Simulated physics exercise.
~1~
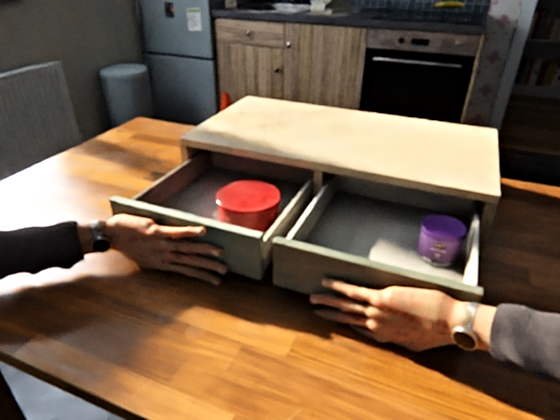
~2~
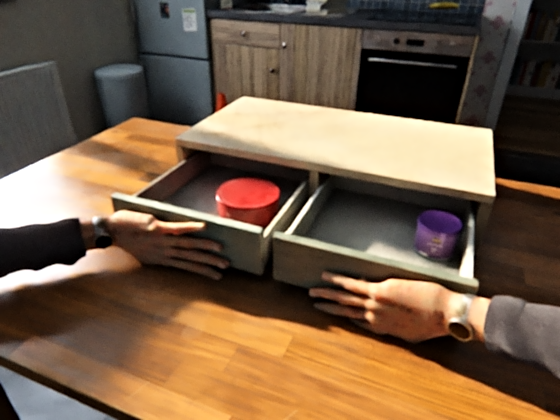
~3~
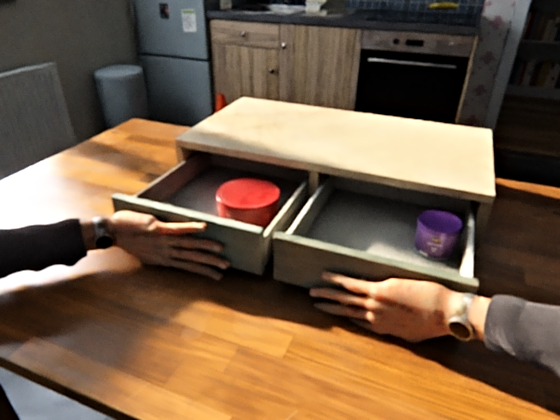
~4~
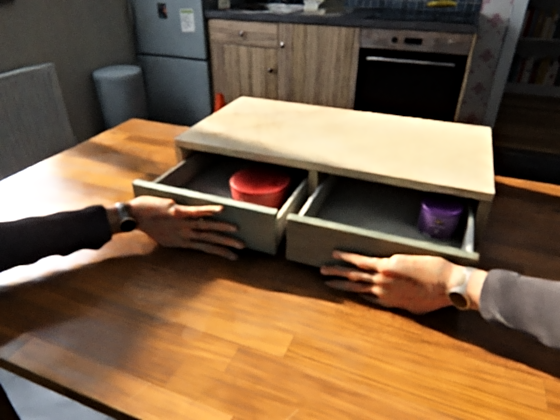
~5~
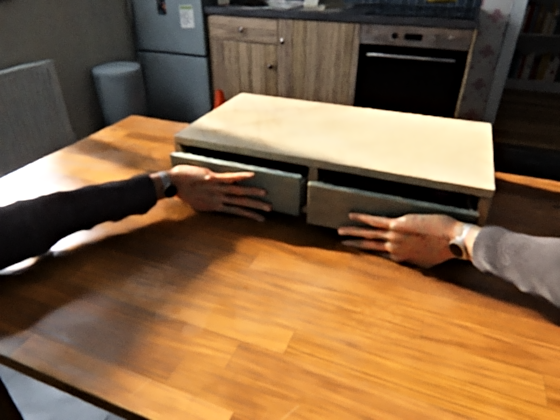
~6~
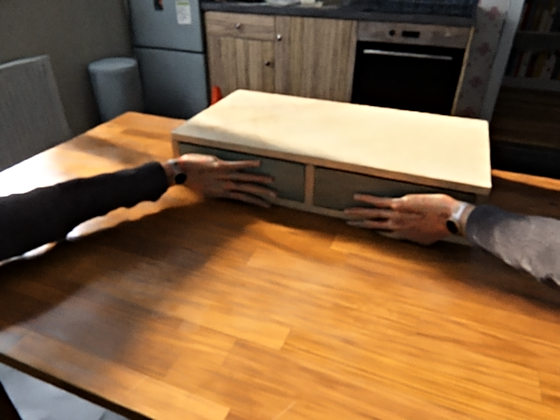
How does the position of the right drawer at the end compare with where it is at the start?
At the start the right drawer is pulled out toward the viewer with the purple tin showing inside. By the end it has been pushed back into the cabinet and sits closed.
The clip opens on a low cabinet with a pale top on a wooden table, both of its drawers pulled open, a red tub in the left one and a purple tin in the right. A hand rests on the front of each drawer, and for a moment little moves apart from a slight sway of the view. Then both hands push, and the drawers start sliding inward together, carrying the tub and tin with them. The containers disappear beneath the top as the gaps narrow. Finally both drawers sit shut, with the hands still against their fronts.
